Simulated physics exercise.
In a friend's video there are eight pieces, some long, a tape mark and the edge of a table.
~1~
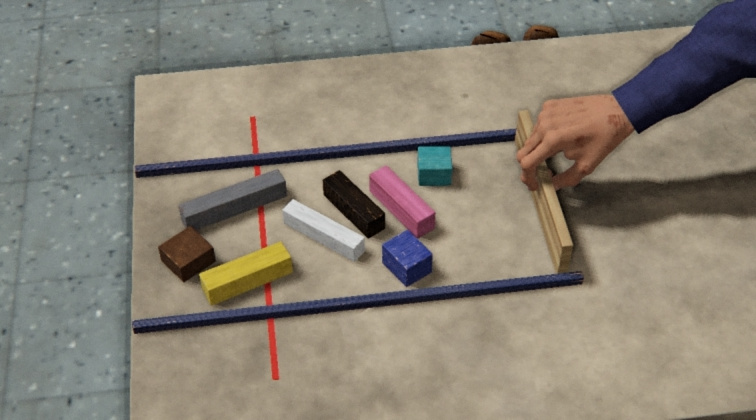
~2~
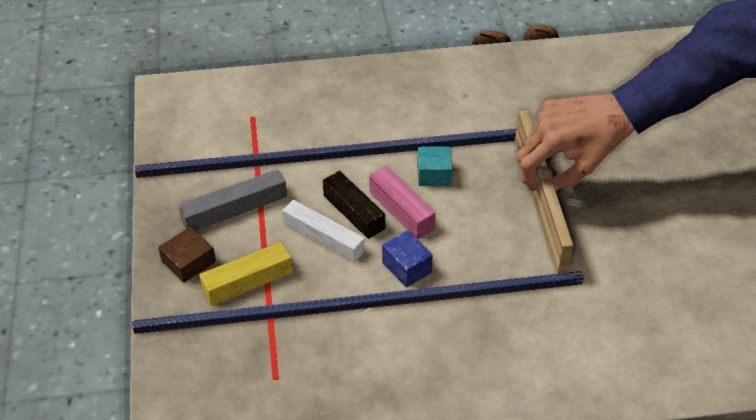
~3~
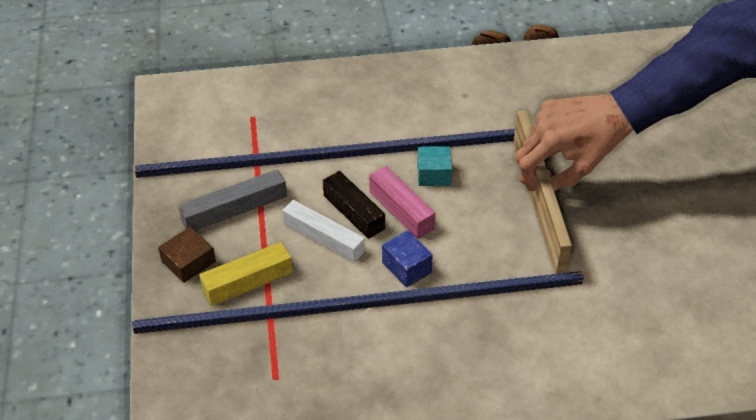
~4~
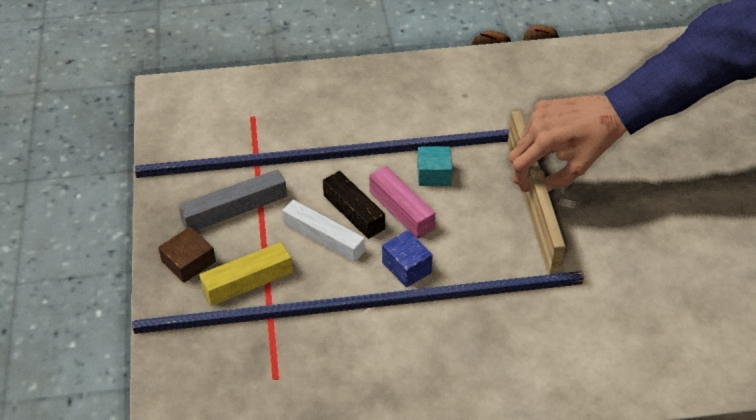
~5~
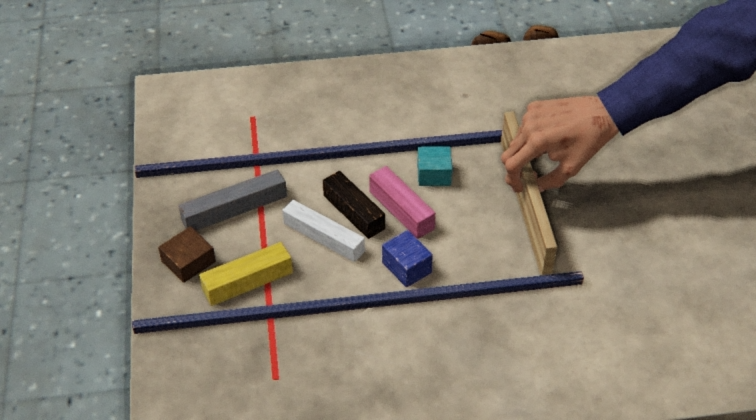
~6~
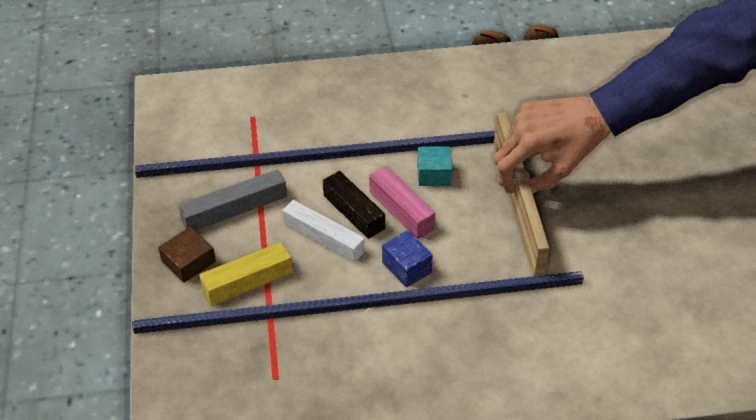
On a tabletop, a hand holding a wooden board slides it slightly left between blue rails while the coloured blocks stay still.
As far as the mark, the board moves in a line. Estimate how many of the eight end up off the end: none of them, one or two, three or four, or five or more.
None of them.
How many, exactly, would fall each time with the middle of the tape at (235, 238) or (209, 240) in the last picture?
Counts per try: 0; 3.
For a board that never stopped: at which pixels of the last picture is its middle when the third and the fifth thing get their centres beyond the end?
I'd say close to (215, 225), then close to (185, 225).
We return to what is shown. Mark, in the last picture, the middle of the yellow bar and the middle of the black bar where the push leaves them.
Roughly (165, 289); the other one roughly (211, 231).
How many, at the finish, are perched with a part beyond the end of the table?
The total comes out at 2.
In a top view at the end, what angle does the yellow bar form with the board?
Angle: Close to 60 degrees.
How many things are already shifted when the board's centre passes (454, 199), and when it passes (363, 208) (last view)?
At the first place 1, at the second 5.
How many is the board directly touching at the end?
That number would be 3.
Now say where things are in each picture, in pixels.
The first picture shows brown block (187, 254); grey bar (234, 201); yellow bar (247, 273); board (542, 190); tape (263, 234).
The second picture shows grey bar (234, 201); black bar (354, 204).
The third picture shows yellow bar (247, 273); board (541, 190).
The fourth picture shows brown block (187, 254); pink stick (402, 202).
The fifth picture shows grey bar (234, 201); blue block (407, 258).
The sixth picture shows brown block (187, 254); grey bar (234, 201); yellow bar (247, 273); board (520, 192); tape (263, 234).
Early on, none off yet; brown block at rest near (187, 254); grey bar at rest near (234, 201); yellow bar at rest near (247, 273).
Finally, the number that fall off is zero.
